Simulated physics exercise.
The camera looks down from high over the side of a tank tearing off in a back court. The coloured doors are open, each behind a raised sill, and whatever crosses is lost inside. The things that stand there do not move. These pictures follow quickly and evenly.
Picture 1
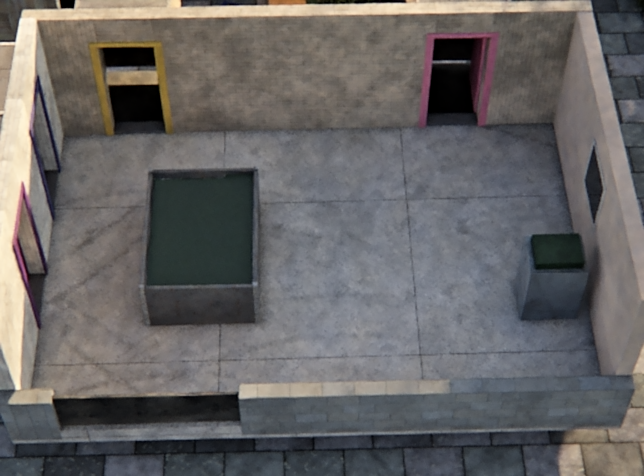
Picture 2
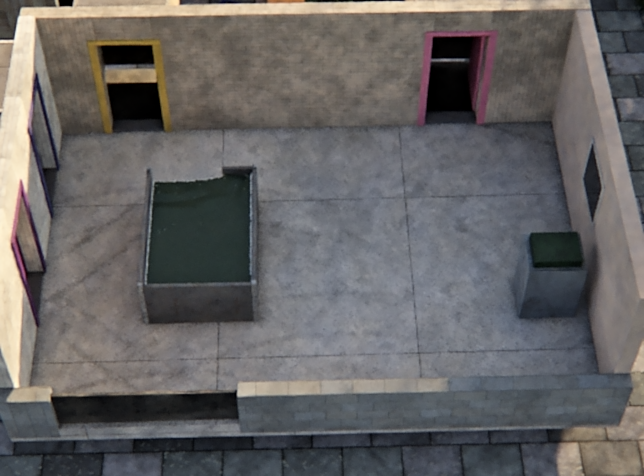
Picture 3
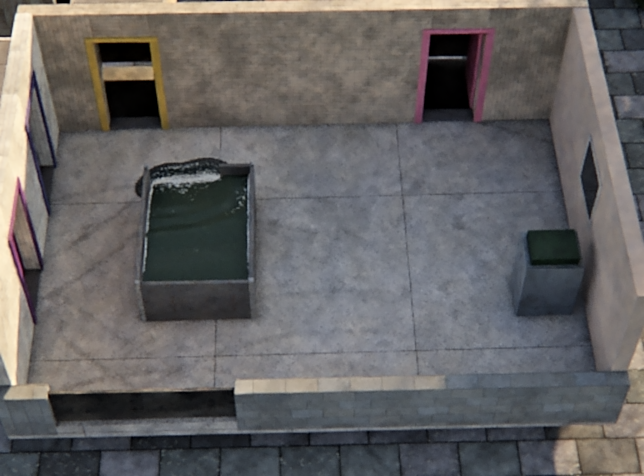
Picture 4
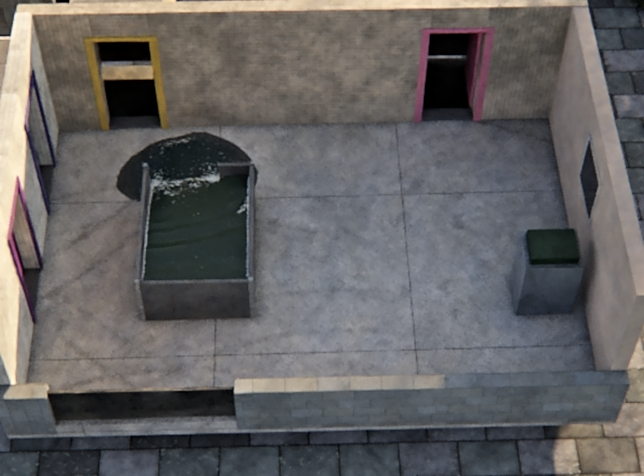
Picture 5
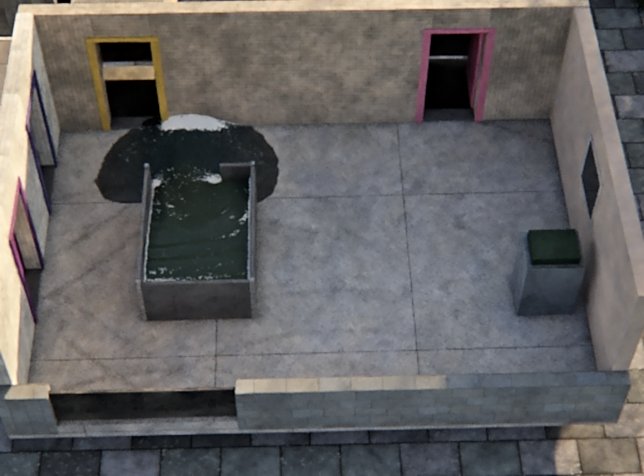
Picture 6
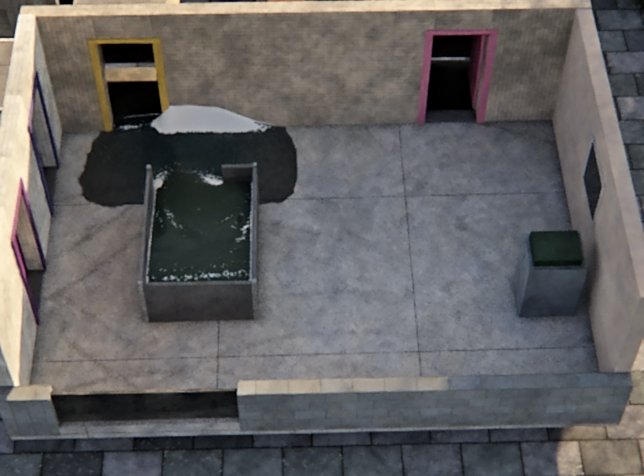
In this clip, seen from high above a walled court, the far side of a rectangular tank of dark green water opens, and water pours out, spreading across the grey floor in a widening dark pool and splashing white near the back wall.
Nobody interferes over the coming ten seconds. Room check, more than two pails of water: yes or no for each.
Yellow door, yes; purple door, no; pink door, no; blue door, yes.
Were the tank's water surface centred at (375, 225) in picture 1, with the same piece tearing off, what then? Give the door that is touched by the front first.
It's the one in pink.
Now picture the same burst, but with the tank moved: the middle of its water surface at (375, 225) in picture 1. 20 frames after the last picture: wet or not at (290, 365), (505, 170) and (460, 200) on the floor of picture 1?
Going through the three spots in turn: Stays untouched, gets wet, gets wet.
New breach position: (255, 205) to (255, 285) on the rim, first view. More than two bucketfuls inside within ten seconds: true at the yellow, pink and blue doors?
With the breach there, the yellow door stays within limits, the pink door overshoots and the blue door overshoots.
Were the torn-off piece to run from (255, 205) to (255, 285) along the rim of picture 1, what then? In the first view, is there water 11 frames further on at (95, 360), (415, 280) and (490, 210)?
In the order you gave them, I get still bare, drenched, drenched.
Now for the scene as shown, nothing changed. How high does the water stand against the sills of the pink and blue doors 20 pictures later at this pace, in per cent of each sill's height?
Estimate, in order: 60 and 180 percent.
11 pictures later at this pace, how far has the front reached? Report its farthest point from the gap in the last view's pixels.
Roughly at (494, 125).
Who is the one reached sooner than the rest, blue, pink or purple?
The door marked blue comes first.
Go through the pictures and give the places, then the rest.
In the first frame, the tank at (201, 229) is whole and still.
In the second frame, the front is at a hidden place, out from the gap on the tank's far side.
In the third frame, the front is at a hidden place, out from the gap on the tank's far side.
In the fourth frame, the front is at (200, 136), out from the gap on the tank's far side.
In the fifth frame, the front is at (152, 122), out from the gap on the tank's far side.
In the sixth frame, water pours out on the tank's far side and has run to (127, 119).
A moment on, water covers 15 % of the floor; the yellow door far over two buckets in, the purple door not reached, the pink door not reached, the blue door wet at the sill, nothing in.
Next, water covers 25 % of the floor; the yellow door far over two buckets in, the purple door not reached, the pink door wet at the sill, nothing in, the blue door under two buckets in.
Then, water covers 60 % of the floor; the yellow door far over two buckets in, the purple door wet at the sill, nothing in, the pink door wet at the sill, nothing in, the blue door under two buckets in.
Later, water covers 80 % of the floor; the yellow door far over two buckets in, the purple door wet at the sill, nothing in, the pink door wet at the sill, nothing in, the blue door over two buckets in.
In the end, water covers 95 % of the floor; the yellow door far over two buckets in, the purple door under two buckets in, the pink door wet at the sill, nothing in, the blue door over two buckets in.
